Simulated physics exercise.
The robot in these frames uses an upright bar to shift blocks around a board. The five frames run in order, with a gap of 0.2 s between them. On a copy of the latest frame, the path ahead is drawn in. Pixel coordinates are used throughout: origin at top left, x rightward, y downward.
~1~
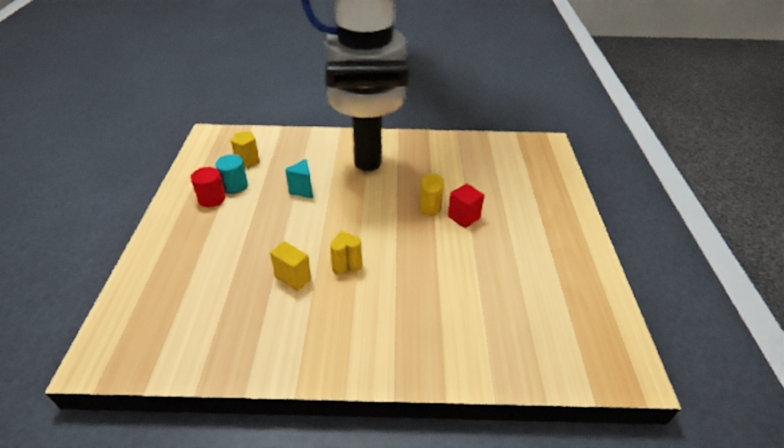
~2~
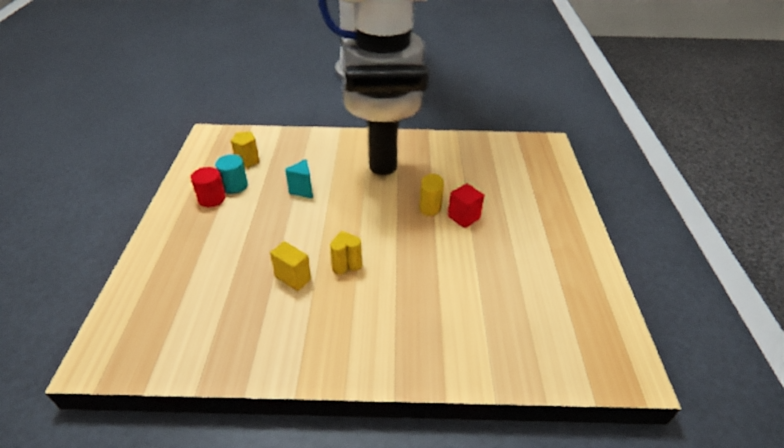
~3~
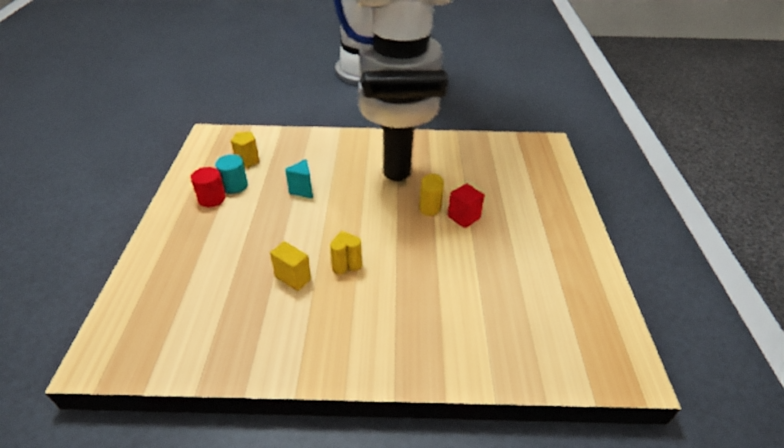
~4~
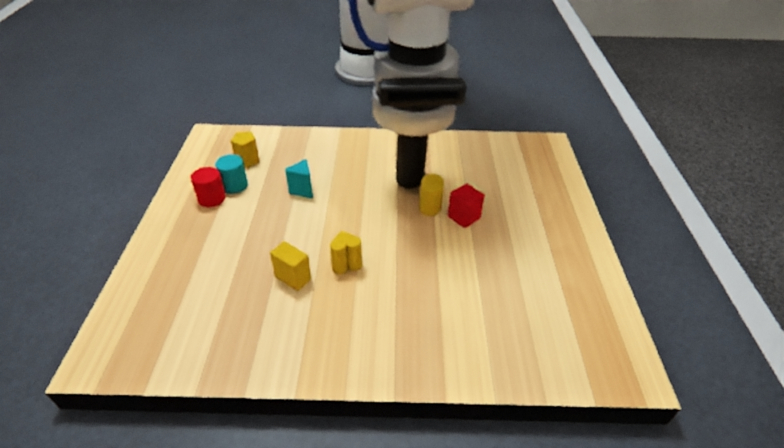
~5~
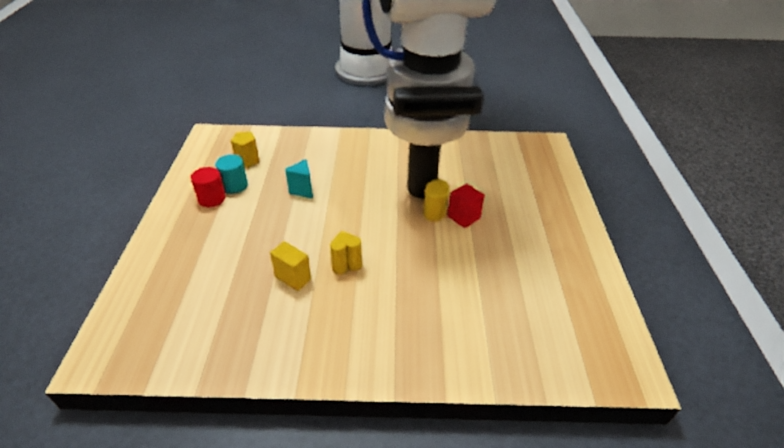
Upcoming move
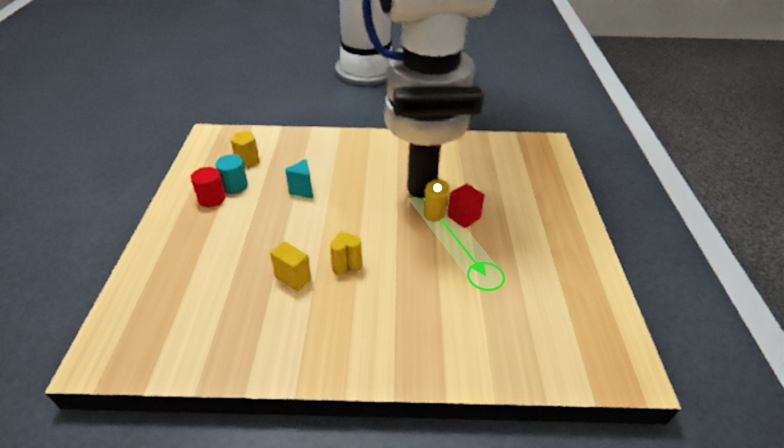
A robot arm's dark upright bar moves steadily right and slightly toward the viewer over a striped wooden board, seen from above at an unmoving angle on a dark surface. Red and teal cylinders and a yellow block cluster at upper left, a teal triangle stands nearby, and two yellow blocks sit lower down. Nearing a yellow elliptical block beside a red one, the bar nudges it slightly toward the red piece.
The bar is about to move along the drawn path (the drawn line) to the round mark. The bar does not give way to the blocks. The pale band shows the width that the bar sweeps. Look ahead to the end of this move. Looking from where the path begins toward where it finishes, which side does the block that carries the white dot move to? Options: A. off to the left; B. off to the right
B.
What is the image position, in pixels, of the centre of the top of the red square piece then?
In the picture, that point is around (482, 202).
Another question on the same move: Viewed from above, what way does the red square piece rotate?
It goes anticlockwise.
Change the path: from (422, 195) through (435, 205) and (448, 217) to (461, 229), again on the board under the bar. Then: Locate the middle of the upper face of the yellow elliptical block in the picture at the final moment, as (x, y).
When the path ends, it will be at (457, 224).
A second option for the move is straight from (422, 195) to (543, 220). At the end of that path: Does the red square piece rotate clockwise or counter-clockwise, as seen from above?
It turns counter-clockwise.
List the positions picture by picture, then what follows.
The first picture shows lower end of the bar (368, 162), tops of blocks, yellow elliptical block (433, 182), red square piece (468, 193).
The second picture shows bar (383, 166), blocks as before.
The third picture shows bar (397, 172), blocks as before.
The fourth picture shows bar (410, 180), blocks as before.
The fifth picture shows bar (422, 189), yellow elliptical block (438, 188), red square piece (468, 193).
The drawn path runs straight from (422, 195) to (486, 276); the dot is on the yellow elliptical block.
The first path, step by step. One third of the way, bar (442, 213); yellow elliptical block (454, 214), turned 25° clockwise; red square piece (476, 200), turned 65° anticlockwise.
Two thirds of the way, bar (463, 240); yellow elliptical block (466, 244), turned 75° clockwise; red square piece (482, 202), turned 70° anticlockwise.
At the end, bar (487, 270); yellow elliptical block (473, 272), turned 150° clockwise; red square piece (482, 202), turned 70° anticlockwise.
